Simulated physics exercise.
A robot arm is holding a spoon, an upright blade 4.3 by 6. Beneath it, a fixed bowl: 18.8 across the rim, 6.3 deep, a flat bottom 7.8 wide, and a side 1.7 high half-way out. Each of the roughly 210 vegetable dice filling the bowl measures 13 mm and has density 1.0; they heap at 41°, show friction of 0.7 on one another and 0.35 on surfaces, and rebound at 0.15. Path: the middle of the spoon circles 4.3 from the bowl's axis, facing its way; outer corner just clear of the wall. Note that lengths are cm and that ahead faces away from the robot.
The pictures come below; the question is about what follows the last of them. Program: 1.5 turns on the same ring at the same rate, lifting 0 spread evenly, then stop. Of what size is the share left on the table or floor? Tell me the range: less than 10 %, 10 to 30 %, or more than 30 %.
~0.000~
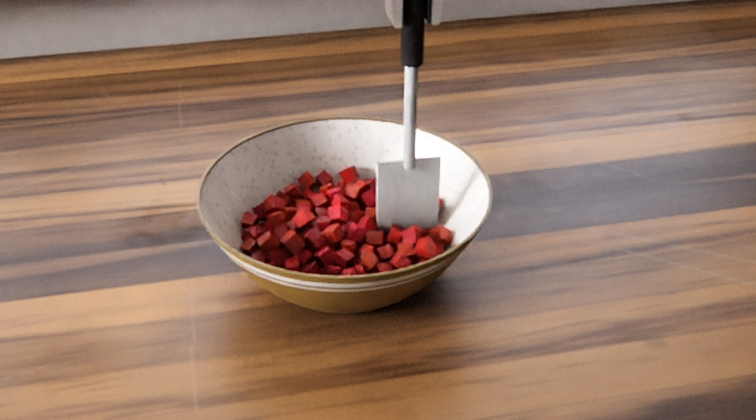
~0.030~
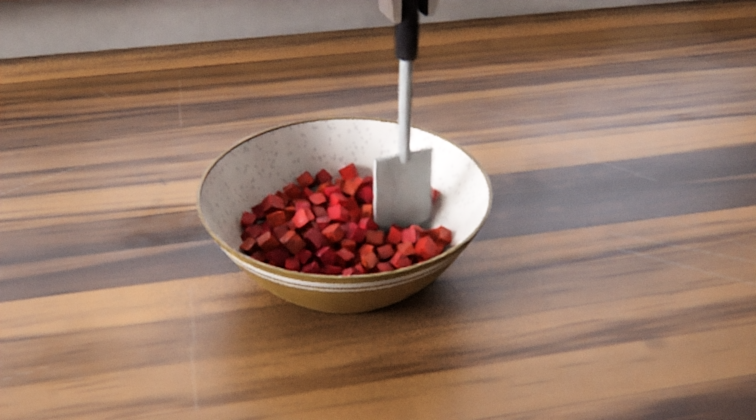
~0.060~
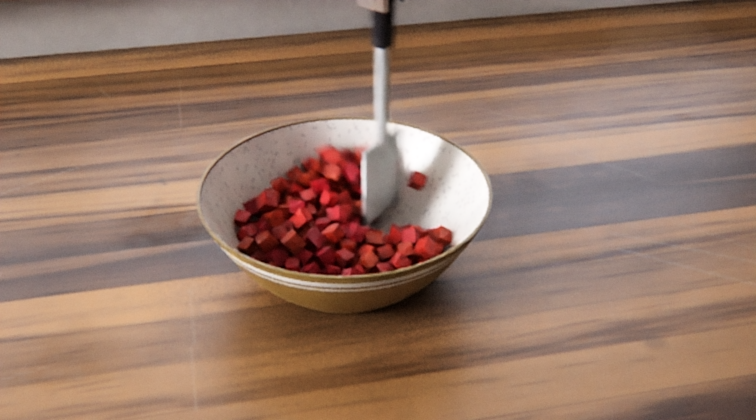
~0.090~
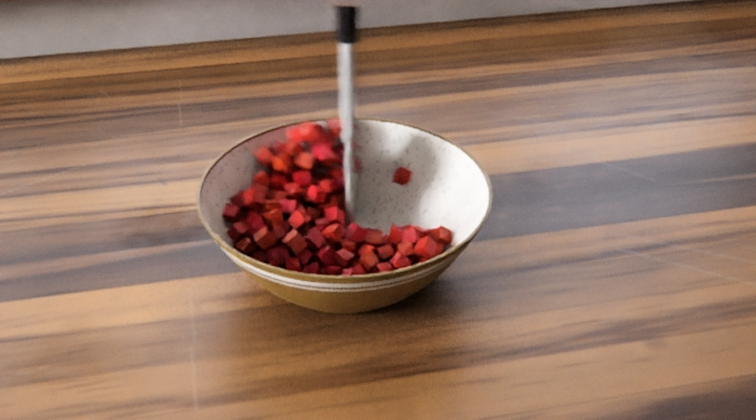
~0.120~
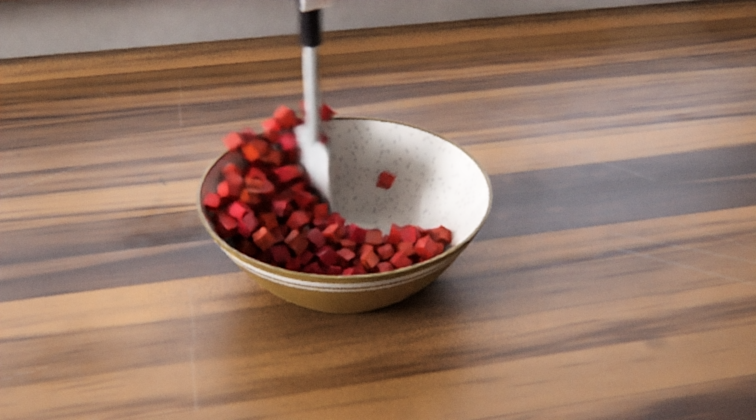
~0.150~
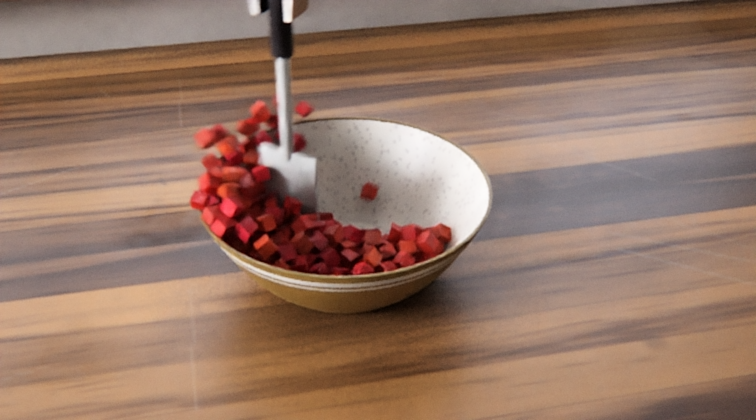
It falls in the range more than 30 %.
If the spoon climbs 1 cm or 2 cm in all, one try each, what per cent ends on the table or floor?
I'd reckon around 55 and 35 per cent.
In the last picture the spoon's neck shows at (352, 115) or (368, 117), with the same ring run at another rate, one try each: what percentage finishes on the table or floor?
About 25 and 20 %.
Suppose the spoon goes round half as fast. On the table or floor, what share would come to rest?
Roughly 20 per cent.
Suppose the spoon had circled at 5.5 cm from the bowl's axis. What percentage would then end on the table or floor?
That would come to roughly 40 percent.
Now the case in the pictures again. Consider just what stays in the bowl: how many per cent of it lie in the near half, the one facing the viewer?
About 55 per cent.
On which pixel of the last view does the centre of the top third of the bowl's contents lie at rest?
Near (336, 266).
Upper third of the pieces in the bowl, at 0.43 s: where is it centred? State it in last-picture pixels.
Estimated centre: (329, 147).
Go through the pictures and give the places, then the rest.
The spoon neck at (410, 140), 0° round; upper third of the load around (334, 227), from x 250 to 440, top at y 175; 210 in the bowl, in the first picture.
The spoon neck at (405, 134), 12° round; upper third of the load around (334, 227), from x 250 to 440, top at y 175, in the second picture.
The spoon neck at (382, 121), 43° round; upper third of the load around (327, 212), from x 245 to 440, top at y 155, in the third picture.
The spoon neck at (348, 115), 76° round; upper third of the load around (299, 195), from x 230 to 440, top at y 125, in the fourth picture.
The spoon neck at (313, 119), 108° round; upper third of the load around (273, 191), from x 215 to 440, top at y 110, in the fifth picture.
The spoon neck at (287, 132), 140° round; upper third of the load around (248, 195), from x 200 to 440, top at y 105; 205 in the bowl, 5 in flight or on the tool, in the sixth picture.
After 0.29 s, 292° round, highest piece 9 above the table; 153 in the bowl, 13 on the table or floor, 44 in flight or on the tool.
After 0.43 s, 83° round, highest piece 8 above the table; 112 in the bowl, 66 on the table or floor, 32 in flight or on the tool.
After 0.70 s, 180° round, highest piece 5 above the table; 112 on the table or floor, 97 in the bowl, 1 in flight or on the tool.
After 1.40 s, 180° round, highest piece 4 above the table; 113 on the table or floor, 97 in the bowl.
In the end, 113 on the table or floor, 97 in the bowl. That is 54 % on the table or floor.
